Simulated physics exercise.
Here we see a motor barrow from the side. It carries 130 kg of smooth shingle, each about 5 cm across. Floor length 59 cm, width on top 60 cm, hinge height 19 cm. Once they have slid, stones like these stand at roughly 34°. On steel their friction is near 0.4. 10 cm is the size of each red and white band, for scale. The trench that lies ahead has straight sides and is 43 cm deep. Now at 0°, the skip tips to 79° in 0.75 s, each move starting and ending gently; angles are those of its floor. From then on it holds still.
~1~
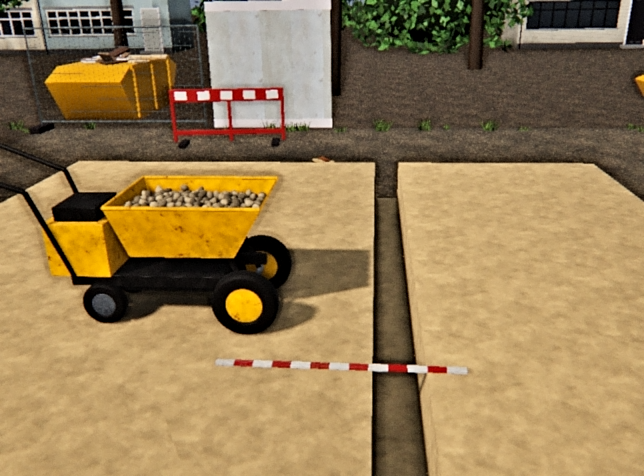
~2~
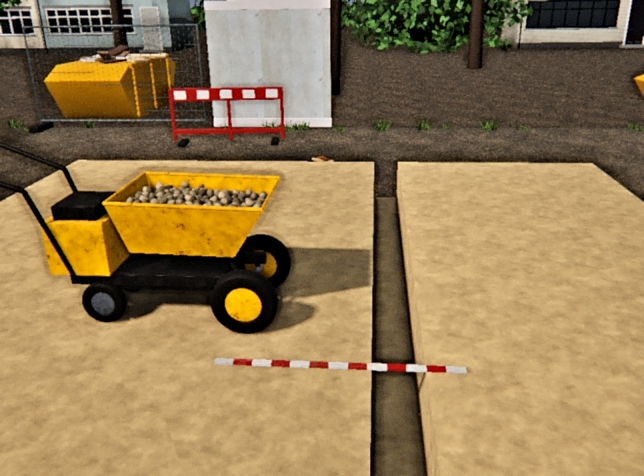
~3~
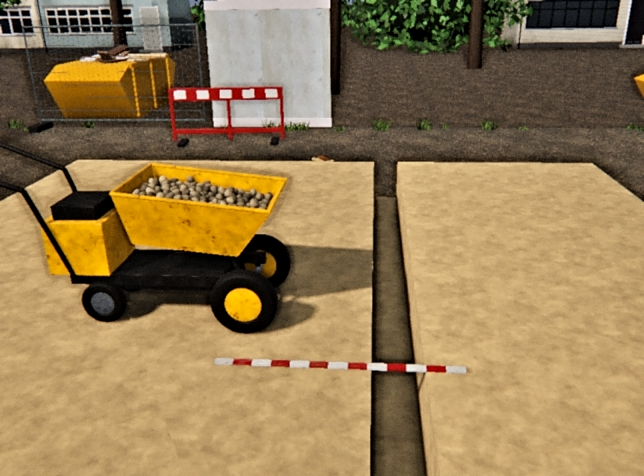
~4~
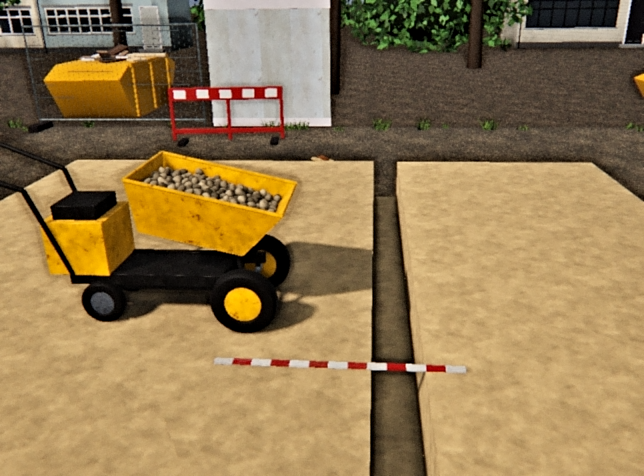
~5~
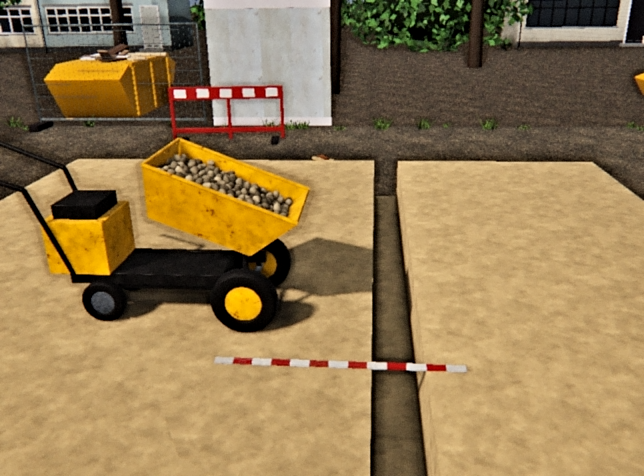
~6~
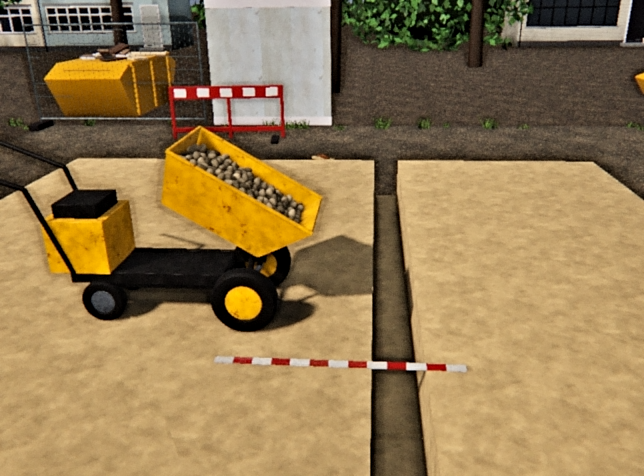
A yellow motor barrow loaded with small stones stood on sandy ground, left of a narrow trench, while its skip tilted steadily, the back end rising and the front edge dipping toward the right.
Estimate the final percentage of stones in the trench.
I would say 85 percent.
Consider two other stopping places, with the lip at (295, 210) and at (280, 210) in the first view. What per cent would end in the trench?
Estimates: 45 % then 65 %.
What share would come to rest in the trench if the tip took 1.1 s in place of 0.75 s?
With that change, it comes to around 95 per cent.
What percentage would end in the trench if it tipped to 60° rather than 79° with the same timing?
Roughly 50 percent.
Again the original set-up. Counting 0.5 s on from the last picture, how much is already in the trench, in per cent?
I'd put it near 50 per cent.
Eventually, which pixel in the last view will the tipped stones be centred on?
Roughly at (397, 355).
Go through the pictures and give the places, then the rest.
Lip at (260, 210), floor tilted 0°, highest stones at (194, 196), in the first picture.
Lip at (262, 210), floor tilted 2°, highest stones at (178, 193), in the second picture.
The skip is at 6°, its lip at (270, 212); the top of the load is at (161, 185), in the third picture.
Lip at (282, 217), floor tilted 13°, highest stones at (166, 176), in the fourth picture.
Lip at (297, 224), floor tilted 21°, highest stones at (179, 163), in the fifth picture.
The skip is at 31°, its lip at (312, 234); the top of the load is at (197, 151), in the sixth picture.
Then, 0.2 s after the last picture the floor is at 66°, 100 % in the skip; the foremost stones are at (347, 260).
Then, 0.5 s after the last picture the floor is at 79°, 45 % in the skip, 6 % short of the trench, 48 % in the trench, 2 % past the trench; the foremost stones are at (431, 313).
Then, 0.9 s after the last picture the floor is at 79°, 8 % in the skip, 5 % short of the trench, 74 % in the trench, 12 % past the trench; the foremost stones are at (550, 309).
Then, 2.8 s after the last picture the floor is at 79°, 0 % in the skip, 3 % short of the trench, 85 % in the trench, 12 % past the trench; the foremost stones are past the picture's edge.
